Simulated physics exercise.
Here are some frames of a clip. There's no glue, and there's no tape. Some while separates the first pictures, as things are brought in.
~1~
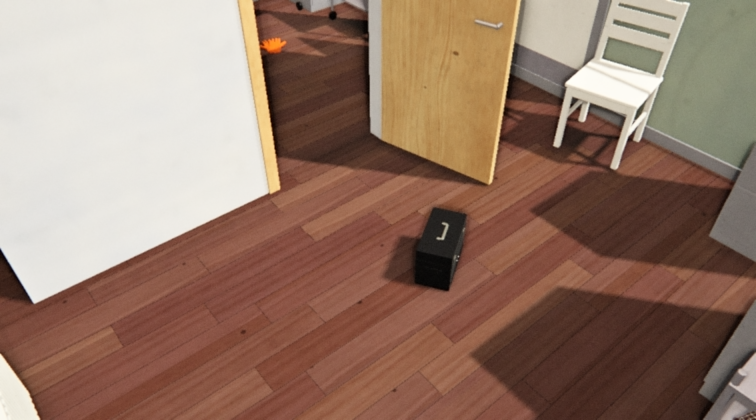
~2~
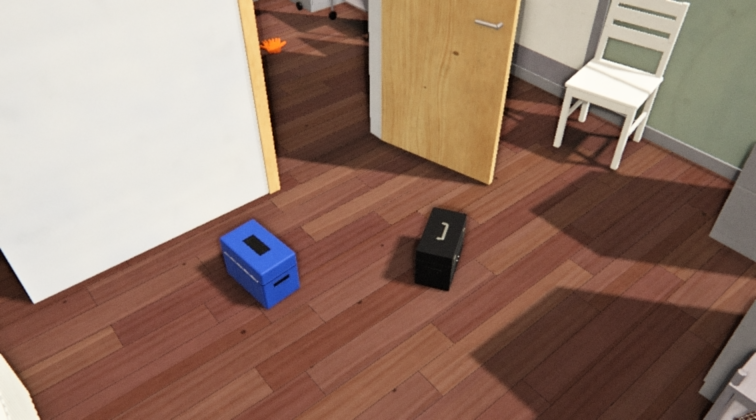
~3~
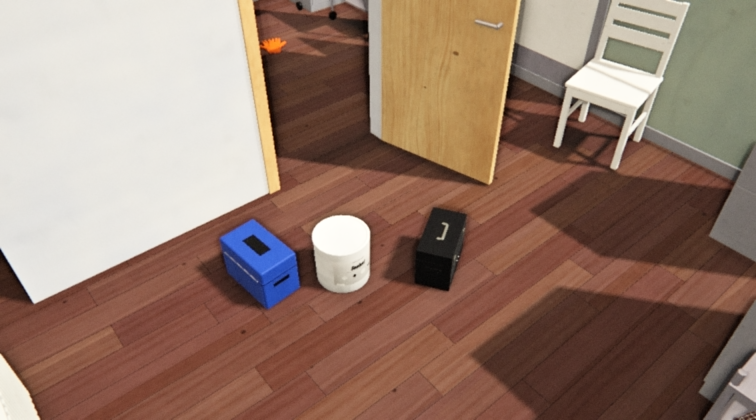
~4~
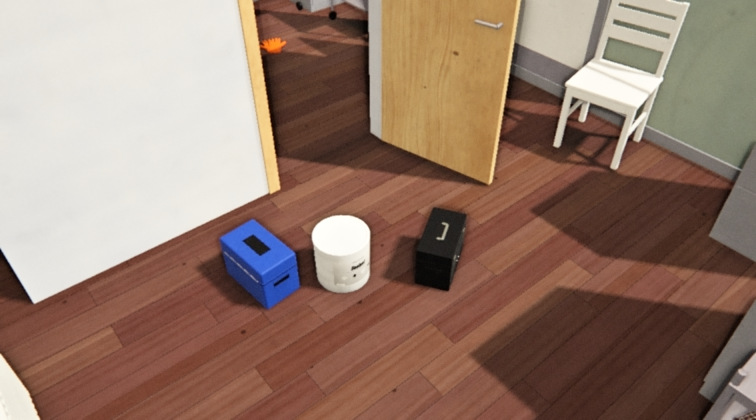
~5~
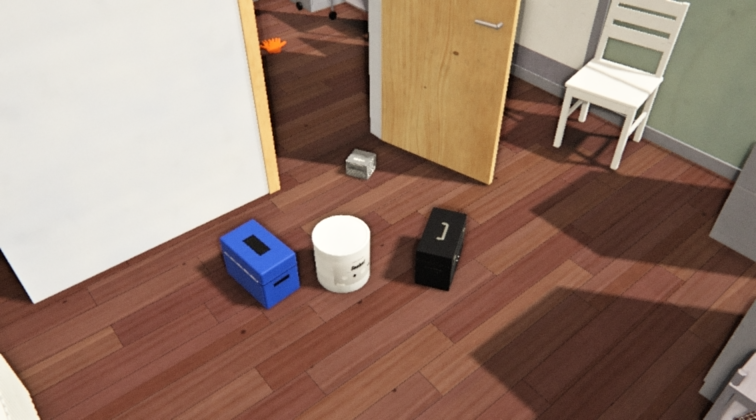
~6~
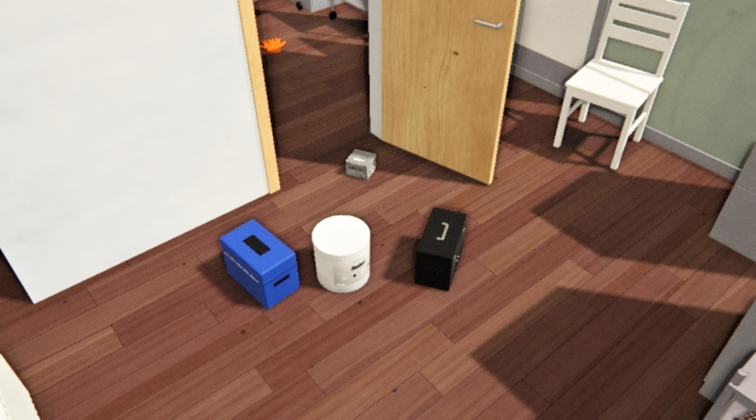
Nothing is seen sliding or swinging, but new objects appear one after another on a reddish wood floor, viewed from above by a still camera. A black toolbox sits near the middle before an open wooden door, with a white chair at upper right. A blue toolbox appears at left, then a white pail between the two, and lastly a small grey box behind them near the doorway.
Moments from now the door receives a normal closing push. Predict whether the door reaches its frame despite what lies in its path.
The door reaches the frame.
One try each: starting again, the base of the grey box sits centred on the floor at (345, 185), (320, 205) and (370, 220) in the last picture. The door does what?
It ends up closed first, gets caught second and ends up closed third.
Then, 1.00 s after the last picture, door 71° open.
Then, 1.70 s after the last picture, door 32° open; grey box slid a little near (350, 164).
Then, 2.10 s after the last picture, door 9° open; grey box slid about its own width near (331, 155).
At rest, door 0° open; moved from the start, grey box; the other 3 in place. Seen from the same camera at the end, grey box near (323, 148).
